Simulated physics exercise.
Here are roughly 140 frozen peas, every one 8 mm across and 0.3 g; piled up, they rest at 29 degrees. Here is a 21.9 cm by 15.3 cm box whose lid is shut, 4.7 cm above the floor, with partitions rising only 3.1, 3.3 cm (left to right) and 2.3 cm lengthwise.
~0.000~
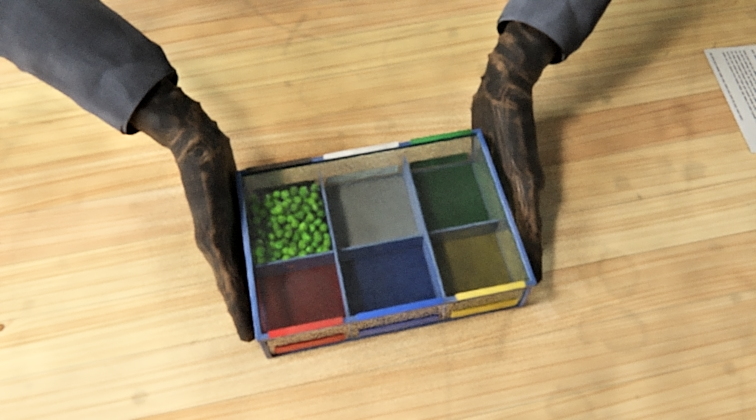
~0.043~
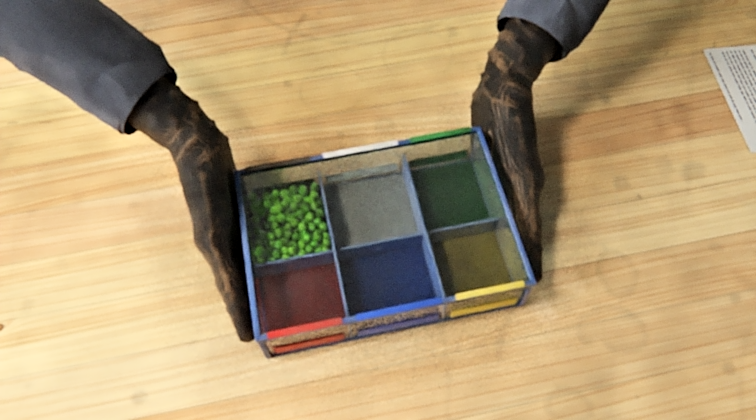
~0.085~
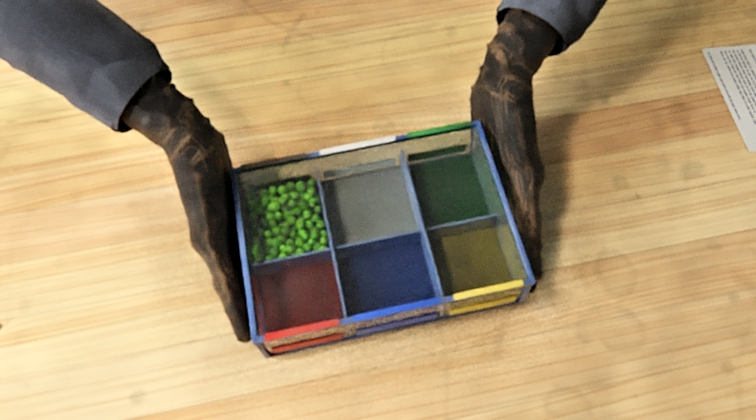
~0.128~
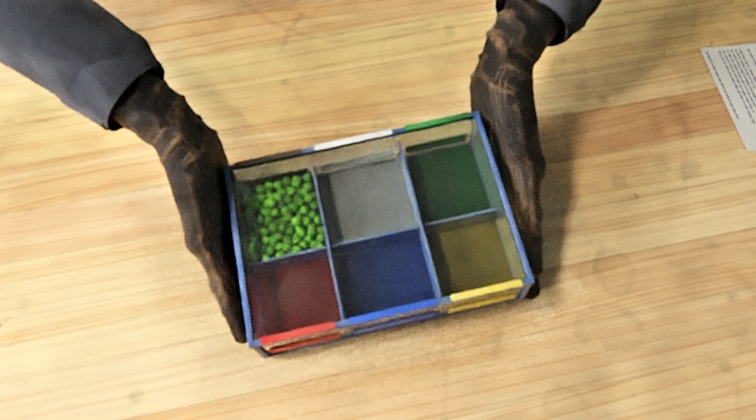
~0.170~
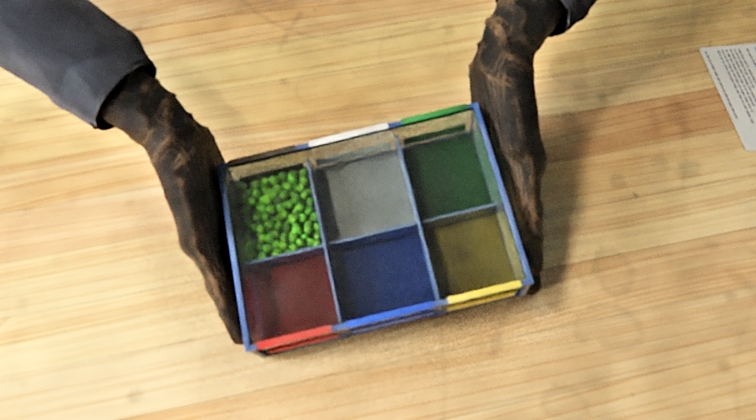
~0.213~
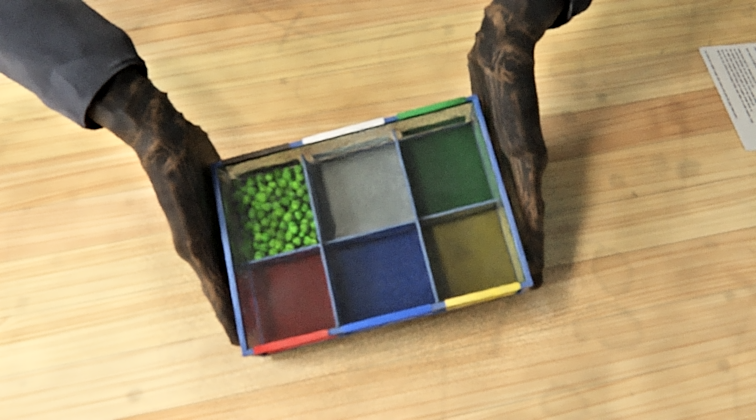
A shallow, blue-edged box with six compartments sits between two dark, wood-like hands in grey sleeves, seen from above on a pale wooden tabletop. Bright green peas fill the back left compartment, beside empty grey and green ones, with red, blue and yellow ones in front and printed paper at upper right. The hands tilt the box toward the viewer, its left front corner lowest, while the peas stay in their compartment and the view holds still.
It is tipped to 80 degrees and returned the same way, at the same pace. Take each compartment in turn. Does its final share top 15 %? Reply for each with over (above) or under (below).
Red - over, blue - under, green - under, yellow - under, white - under, black - over.
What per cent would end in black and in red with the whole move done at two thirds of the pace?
Final share: Black 60 %, red 40 %.
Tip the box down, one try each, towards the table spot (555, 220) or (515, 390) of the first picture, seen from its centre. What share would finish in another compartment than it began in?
Estimate: Some 35 % and some 70 % respectively.
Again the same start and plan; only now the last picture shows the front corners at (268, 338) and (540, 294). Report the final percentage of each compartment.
Result - red: 30 %; blue: 35 %; green: 0 %; yellow: 0 %; white: 0 %; black: 35 %.
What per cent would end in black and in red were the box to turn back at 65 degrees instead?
Result - black 80 percent; red 20 percent.
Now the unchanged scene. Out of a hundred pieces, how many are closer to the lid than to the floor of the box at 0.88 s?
Estimate: Near 30 per cent.
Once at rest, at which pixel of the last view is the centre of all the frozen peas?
Centre at rest, approx.: (276, 263) px.
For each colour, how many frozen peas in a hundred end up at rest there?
Red 50 / blue 0 / green 0 / yellow 0 / white 0 / black 50, all in percent.
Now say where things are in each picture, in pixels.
The first frame shows box tilt 0 degrees, front corners at (261, 336) and (530, 282); black 100 %.
The second frame shows box tilt 1 degrees, front corners at (260, 336) and (530, 281).
The third frame shows box tilt 3 degrees, front corners at (258, 338) and (529, 280), lowest corner left front.
The fourth frame shows box tilt 8 degrees, front corners at (254, 342) and (528, 279), lowest corner left front.
The fifth frame shows box tilt 12 degrees, front corners at (251, 346) and (527, 280), lowest corner left front.
The sixth frame shows box tilt 17 degrees, front corners at (248, 350) and (526, 282), lowest corner left front; black 100 %. The box's pace is about 110 degrees a second.
After 0.88 s, tilt 79 degrees; red 15 %, black 85 %.
After 1.32 s, tilt 34 degrees; red 50 %, black 50 %.
Then, at 1.84 s, tilt 0 degrees; red 50 %, black 50 %.
In the end, at 2.4 s, red 50 %, blue 0 %, green 0 %, yellow 0 %, white 0 %, black 50 %.
